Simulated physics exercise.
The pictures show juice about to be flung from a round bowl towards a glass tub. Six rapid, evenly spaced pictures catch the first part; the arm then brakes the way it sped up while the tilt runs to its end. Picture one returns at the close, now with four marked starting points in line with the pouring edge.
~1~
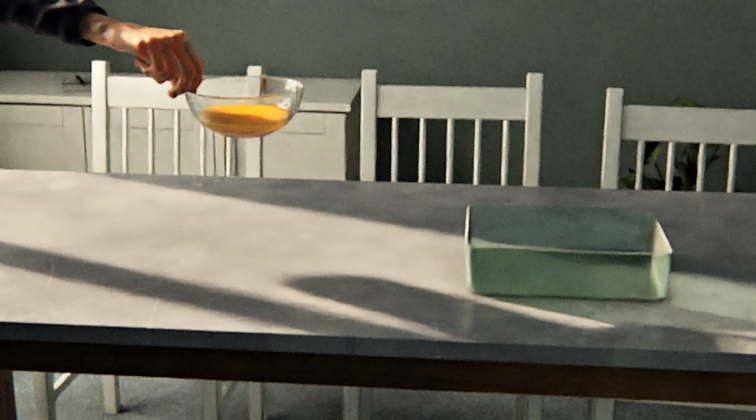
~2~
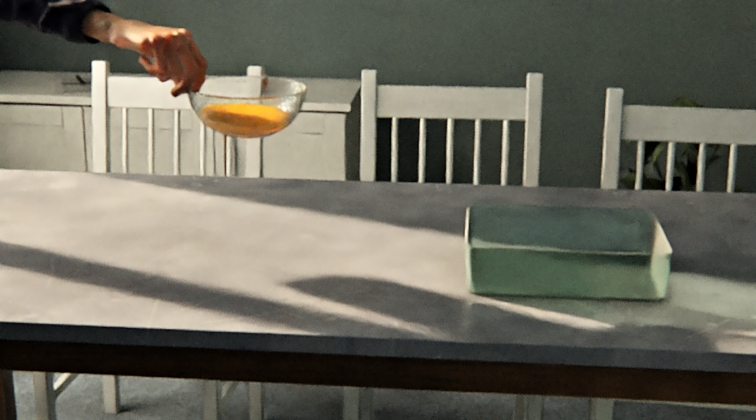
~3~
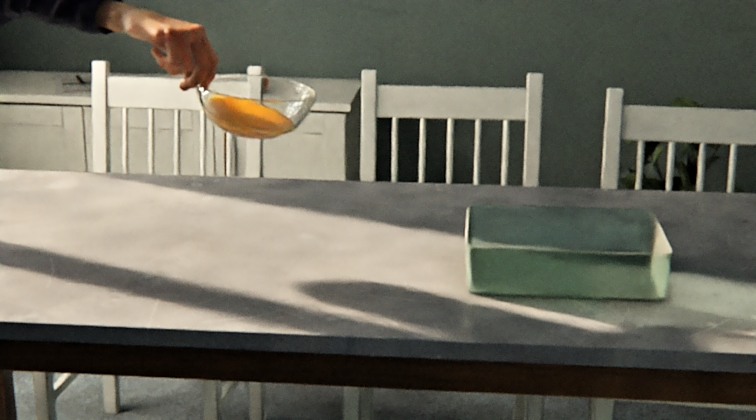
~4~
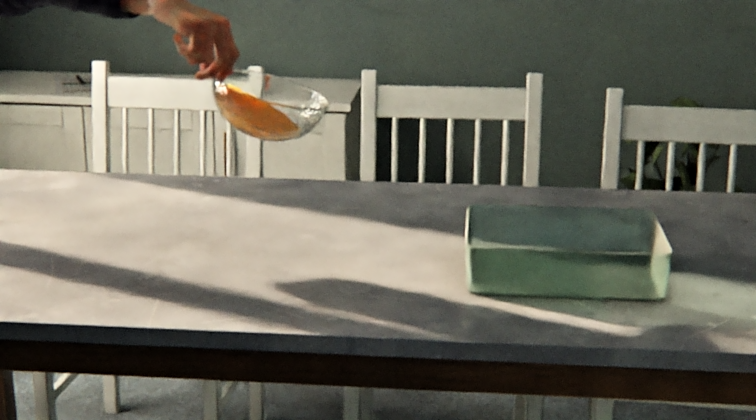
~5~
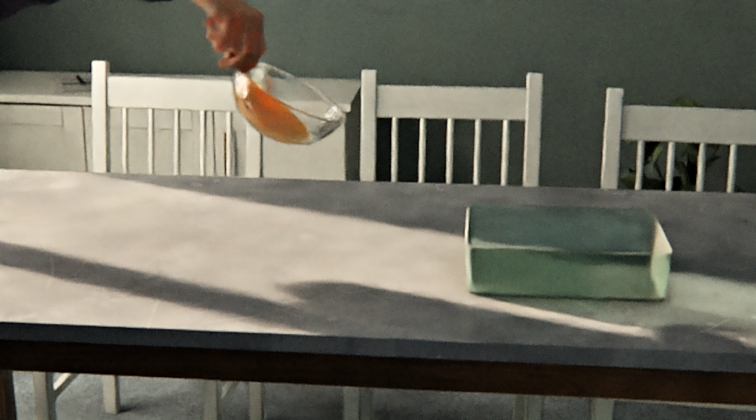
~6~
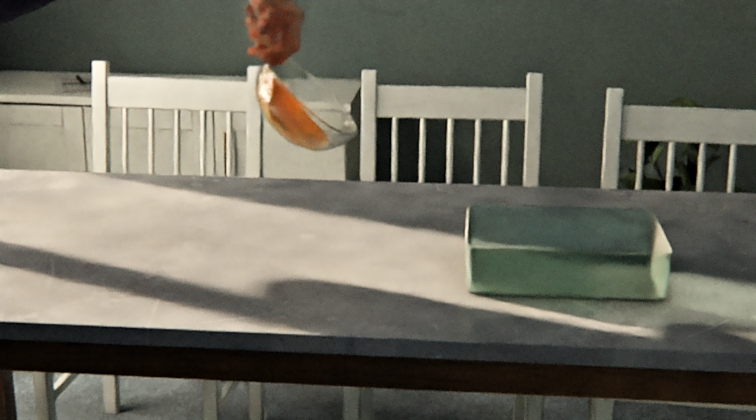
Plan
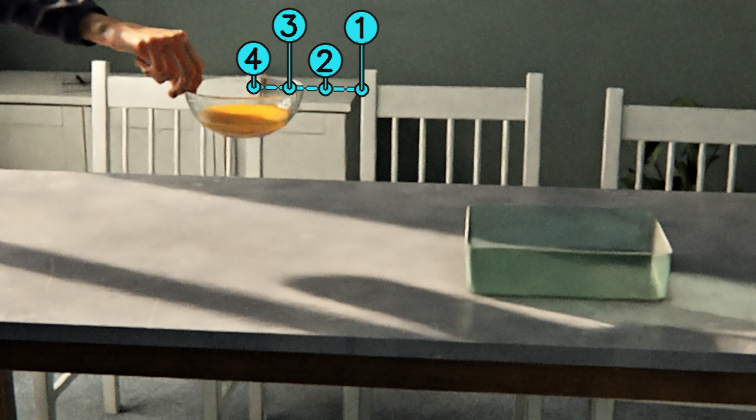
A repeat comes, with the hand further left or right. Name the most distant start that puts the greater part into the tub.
2 is the one.
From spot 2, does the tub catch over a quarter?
Yes, it does.
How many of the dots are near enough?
Two.
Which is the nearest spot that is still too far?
Spot 3.
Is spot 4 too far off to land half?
Yes, that goes wrong.
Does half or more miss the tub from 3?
Yes.
On the marked copy, 1 at (361, 89); 2 at (325, 88); 3 at (289, 87); 4 at (253, 86).
For spot 1, about 70 % lands in the tub, 6 % falls short and 25 % goes beside or beyond.
For spot 2, about 62 % lands in the tub, 15 % falls short and 23 % goes beside or beyond.
For spot 3, about 19 % lands in the tub, 75 % falls short and 6 % goes beside or beyond.
For spot 4, about 0 % lands in the tub, 96 % falls short and 4 % goes beside or beyond.
